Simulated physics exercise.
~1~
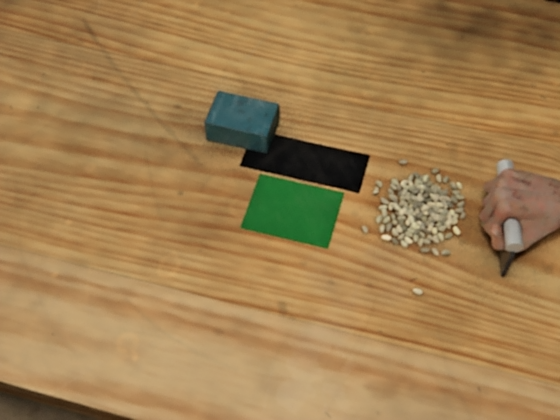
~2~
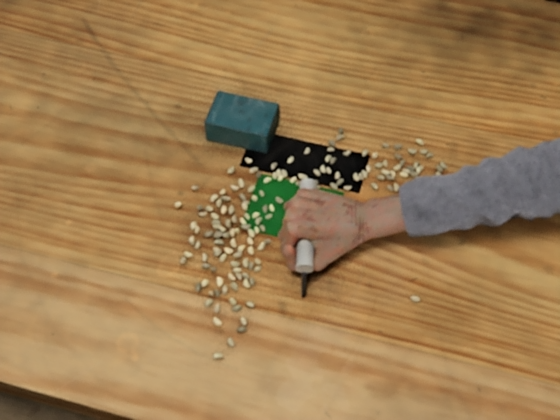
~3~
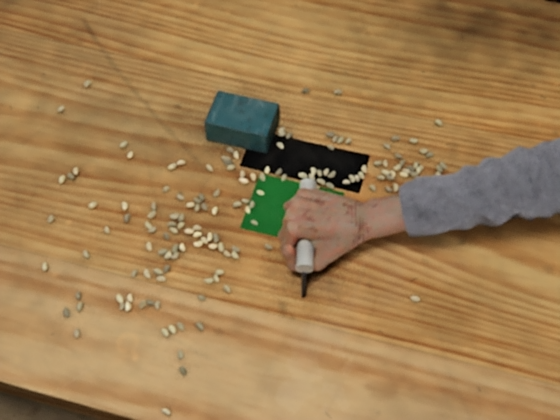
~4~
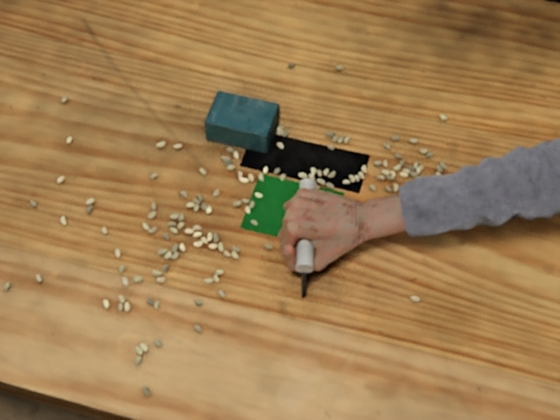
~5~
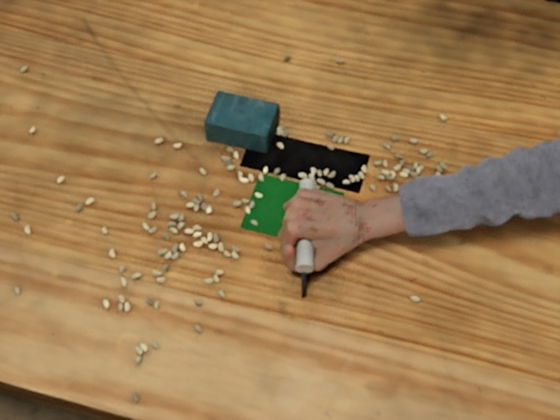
On a wooden table, a hand sweeps white beans left, scattering them past coloured sheets.
